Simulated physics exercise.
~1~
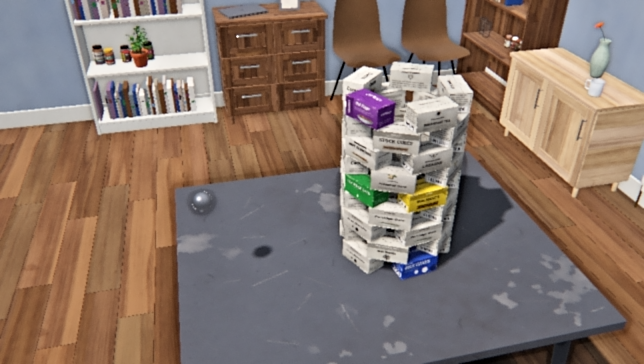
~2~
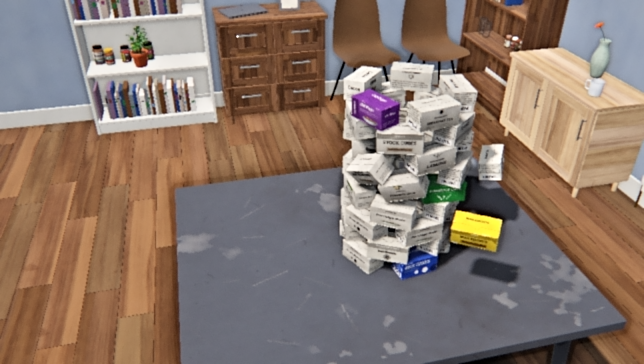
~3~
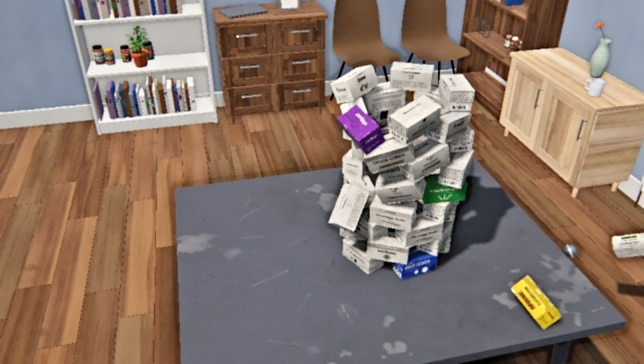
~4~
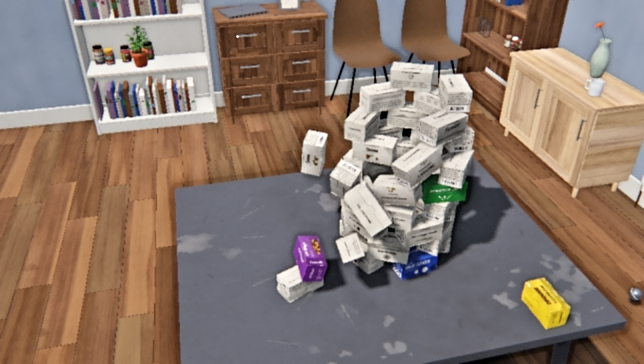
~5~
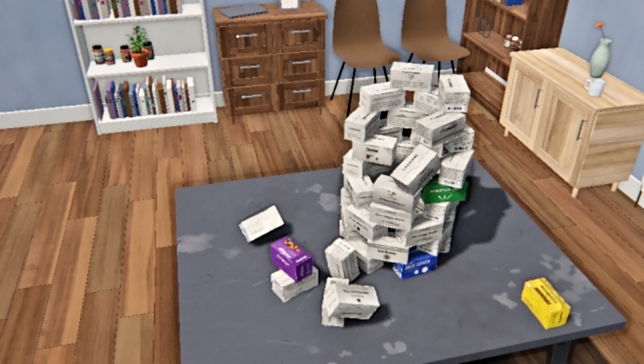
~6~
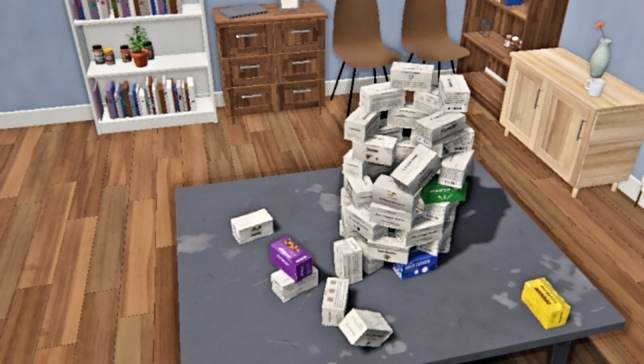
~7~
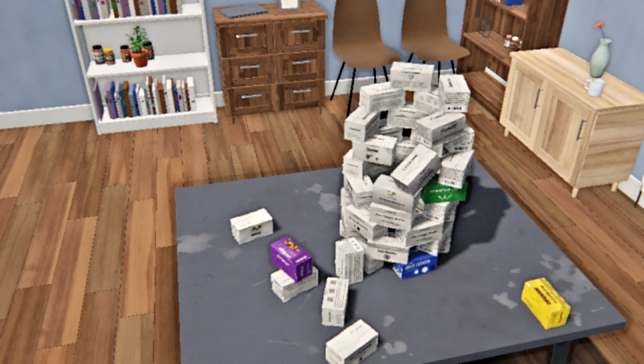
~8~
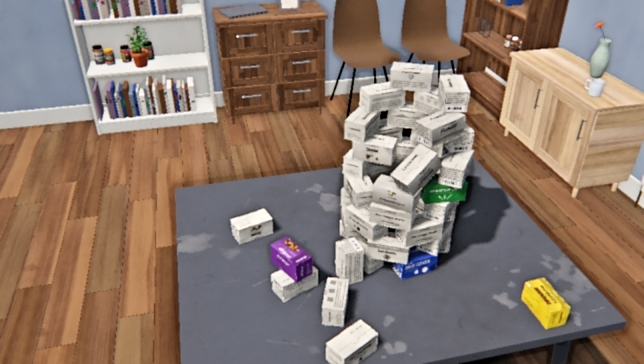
Tower of small boxes being struck by a steel ball, yellow, purple and several white boxes tumbling, most of it staying upright.
